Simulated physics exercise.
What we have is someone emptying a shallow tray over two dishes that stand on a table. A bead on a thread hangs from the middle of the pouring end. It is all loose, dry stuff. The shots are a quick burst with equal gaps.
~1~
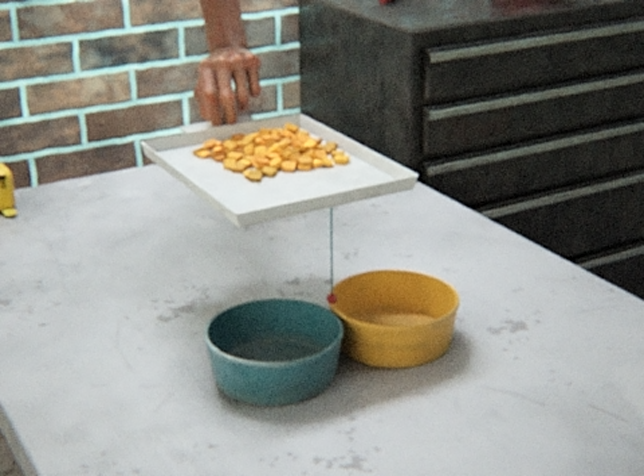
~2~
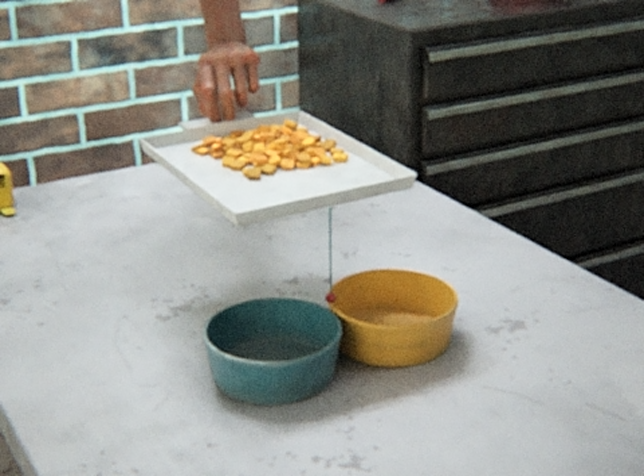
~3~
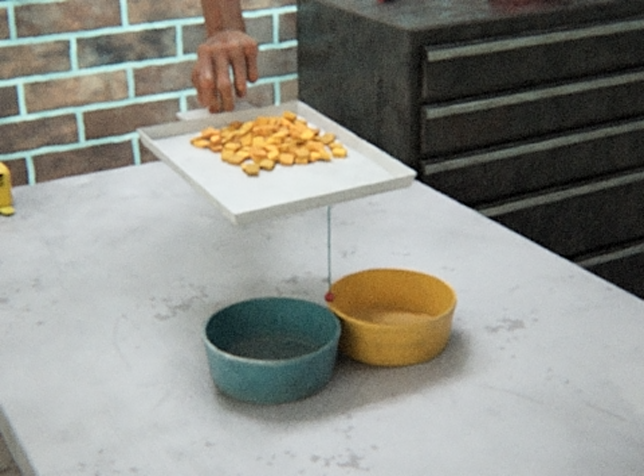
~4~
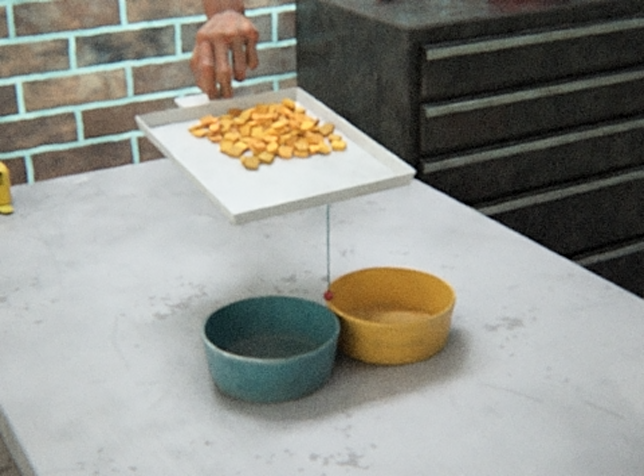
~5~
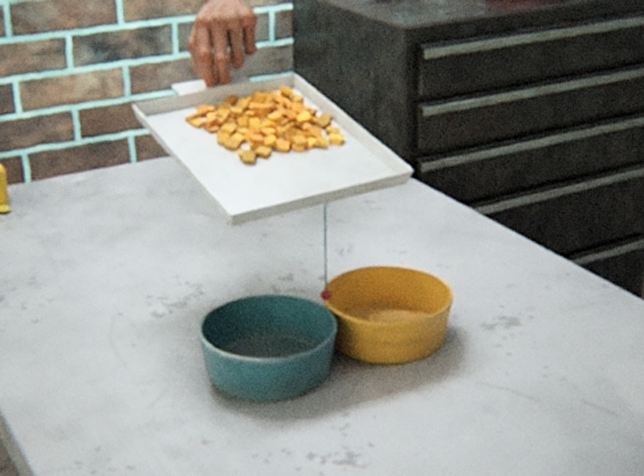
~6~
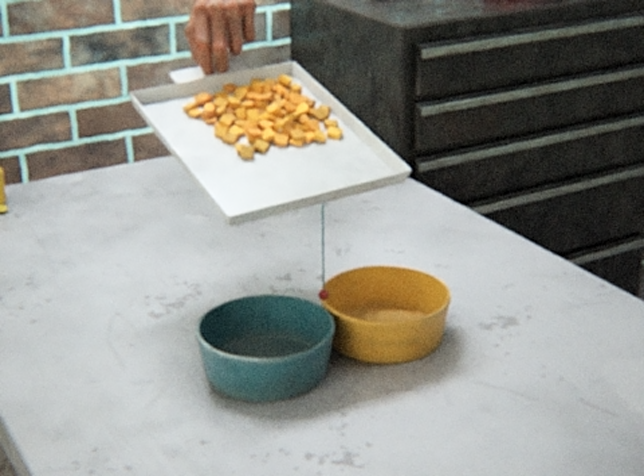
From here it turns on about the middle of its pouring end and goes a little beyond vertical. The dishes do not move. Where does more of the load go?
More goes to the left-hand dish.
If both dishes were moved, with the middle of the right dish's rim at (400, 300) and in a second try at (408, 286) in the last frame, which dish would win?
First the left dish, then the left-hand dish.
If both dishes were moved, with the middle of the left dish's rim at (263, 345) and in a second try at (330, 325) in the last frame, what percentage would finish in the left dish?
First some 50, then 70 per cent.
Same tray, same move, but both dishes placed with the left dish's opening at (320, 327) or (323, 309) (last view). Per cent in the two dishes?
The first gives 80 %, the second 50 %.
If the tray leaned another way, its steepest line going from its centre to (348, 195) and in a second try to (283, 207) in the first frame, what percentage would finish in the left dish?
Near 0 % and 90 %.
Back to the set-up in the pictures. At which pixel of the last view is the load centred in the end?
Near (307, 374).
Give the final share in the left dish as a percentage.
Some 50 per cent.
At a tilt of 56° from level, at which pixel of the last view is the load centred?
At about (309, 190).
Just after the last frame, tray tipped steeply; the larger part on the tray; just a few outside both; about a tenth in the air.
A moment on, tray tipped right over; roughly two thirds on the tray; about a tenth in the left dish; just a few in the right dish; roughly a quarter outside both; just a few in the air.
Further on, tray tipped past a quarter turn; roughly half in the left dish; about a tenth in the right dish; roughly a third outside both.
When it is over, tray tipped past a quarter turn; roughly half in the left dish; about a tenth in the right dish; roughly a third outside both.
